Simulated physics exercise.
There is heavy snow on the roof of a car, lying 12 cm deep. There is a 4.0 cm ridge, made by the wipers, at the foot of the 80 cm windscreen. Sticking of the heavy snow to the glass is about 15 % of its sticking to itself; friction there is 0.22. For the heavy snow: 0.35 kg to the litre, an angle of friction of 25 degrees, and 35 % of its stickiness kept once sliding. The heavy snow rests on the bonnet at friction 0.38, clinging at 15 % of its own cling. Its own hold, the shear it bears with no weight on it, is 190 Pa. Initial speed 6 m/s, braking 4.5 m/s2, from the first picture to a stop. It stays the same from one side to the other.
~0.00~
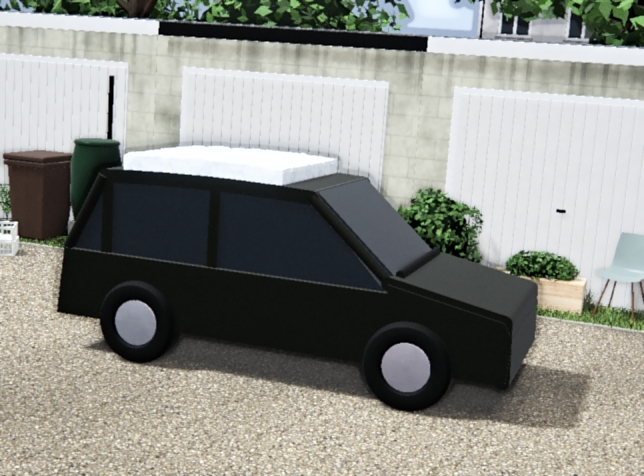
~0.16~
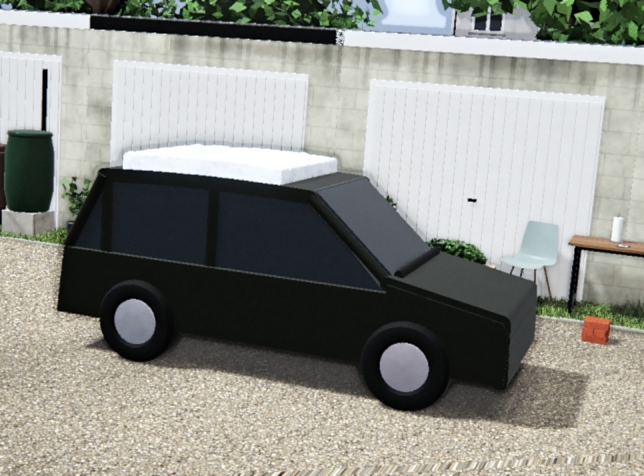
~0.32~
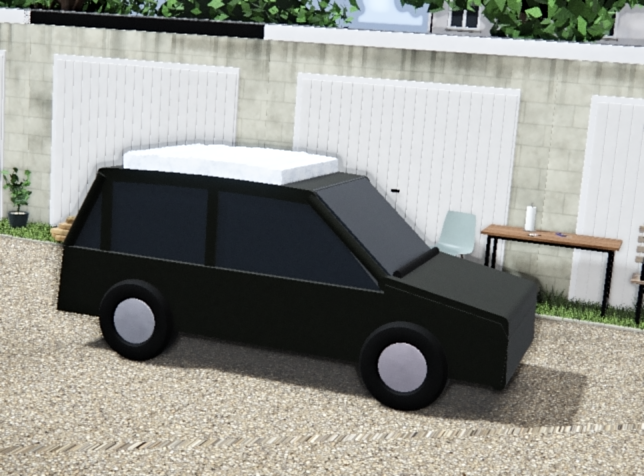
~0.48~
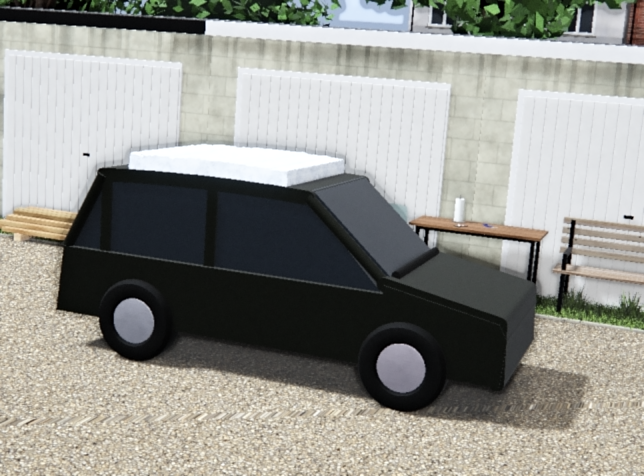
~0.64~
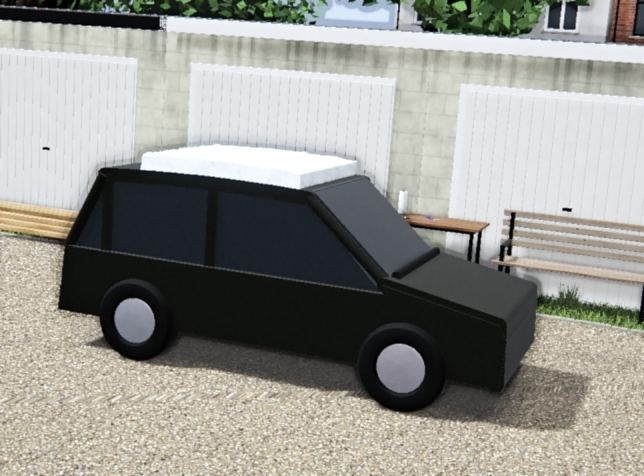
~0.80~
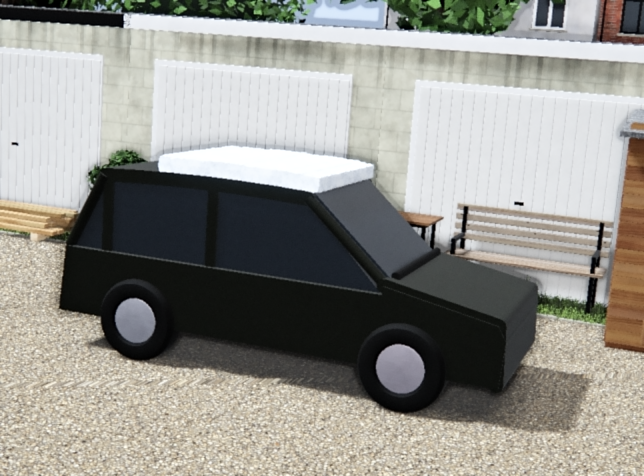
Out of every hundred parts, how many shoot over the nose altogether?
About 90 in every hundred shoot over the nose.
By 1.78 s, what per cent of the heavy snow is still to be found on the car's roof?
It works out at roughly 0 percent.
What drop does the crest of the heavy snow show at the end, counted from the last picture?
The gap comes to about 60 centimetres.
After 1.25 s, 41 % of the snow is on the roof, 42 % on the glass, 17 % on the bonnet and none has gone off the nose.
After 1.78 s, none of the snow is on the roof, 1 % on the glass, 72 % on the bonnet and 27 % has gone off the nose.
After 2.30 s, none of the snow is on the roof, 1 % on the glass, 13 % on the bonnet and 85 % has gone off the nose.
After 2.83 s, none of the snow is on the roof, 1 % on the glass, 9 % on the bonnet and 90 % has gone off the nose.
After 2.93 s, at the end, none of the snow is on the roof, 1 % on the glass, 9 % on the bonnet and 90 % has gone off the nose.
